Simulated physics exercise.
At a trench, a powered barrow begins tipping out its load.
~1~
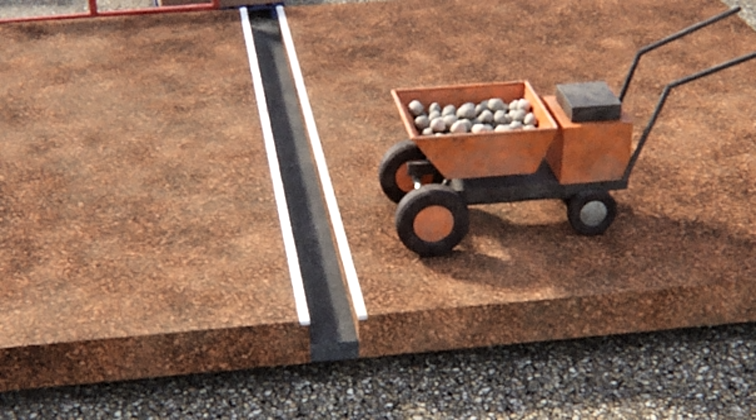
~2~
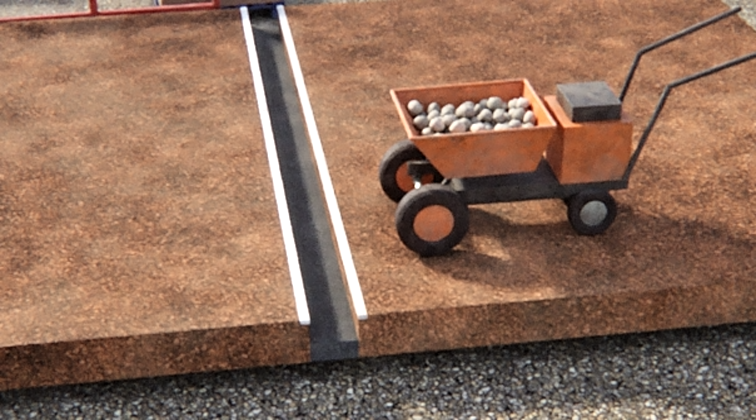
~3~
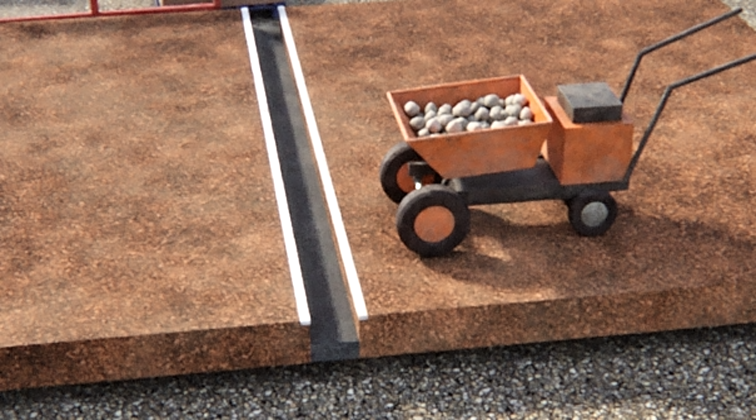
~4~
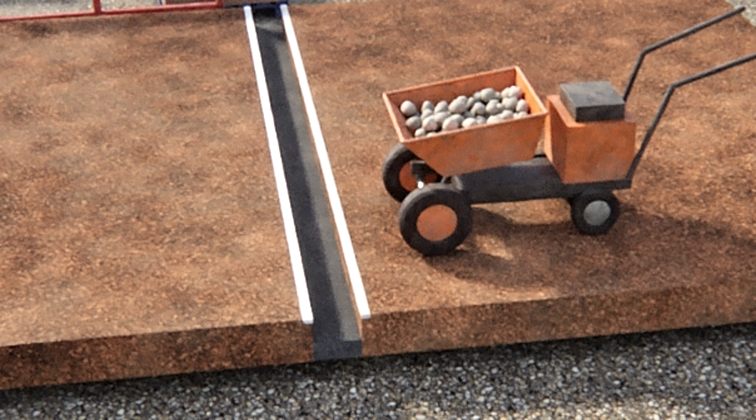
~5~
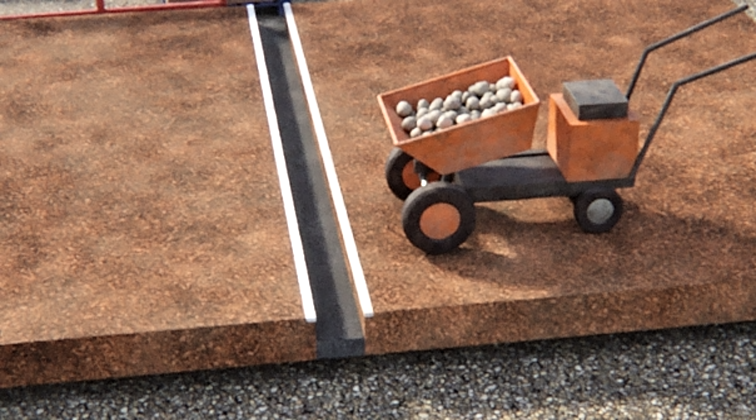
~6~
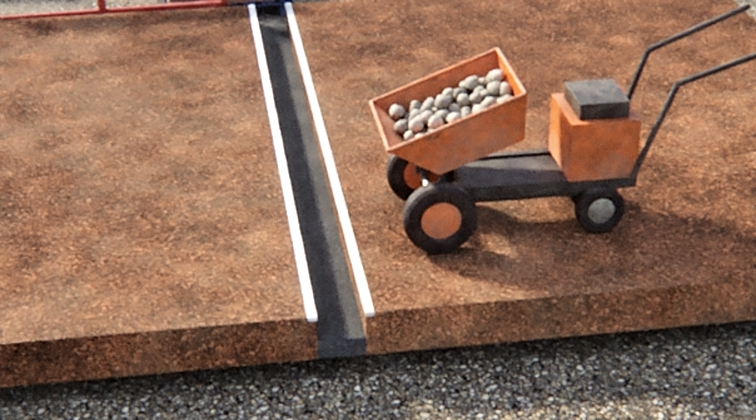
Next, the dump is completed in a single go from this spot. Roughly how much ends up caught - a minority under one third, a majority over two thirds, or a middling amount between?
The trench gets no less than a third and no more than two thirds.
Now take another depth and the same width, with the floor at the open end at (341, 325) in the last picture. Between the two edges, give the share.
I'd guess about 50 %.
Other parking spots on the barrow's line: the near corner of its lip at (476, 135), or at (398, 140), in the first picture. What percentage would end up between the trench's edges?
About 50 per cent for the first spot and about 40 per cent for the second.
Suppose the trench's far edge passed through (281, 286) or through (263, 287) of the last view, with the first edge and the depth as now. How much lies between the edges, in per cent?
I'd put it near 90 in a hundred, then near 100 in a hundred.
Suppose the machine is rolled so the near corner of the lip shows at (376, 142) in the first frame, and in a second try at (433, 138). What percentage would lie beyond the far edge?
The first gives close to 90 per cent and the second 10 per cent.
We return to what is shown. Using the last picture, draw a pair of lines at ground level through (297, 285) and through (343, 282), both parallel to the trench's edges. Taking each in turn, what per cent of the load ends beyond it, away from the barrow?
Result, first then second: 40 %, 80 %.
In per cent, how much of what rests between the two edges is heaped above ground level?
I'd say around 15 percent.
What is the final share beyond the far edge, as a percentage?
My estimate is around 40 percent.
Shortly afterwards, skip tipped steeply; the whole lot in the skip.
Next, skip tipped right over; near two thirds in the skip; near a quarter in or heaped over the trench; a little beyond it; a little falling.
Some moments later, skip tipped right over; a little in the skip; near half in or heaped over the trench; near a third beyond it.
In the end, skip tipped right over; near two thirds in or heaped over the trench; near a third beyond it.
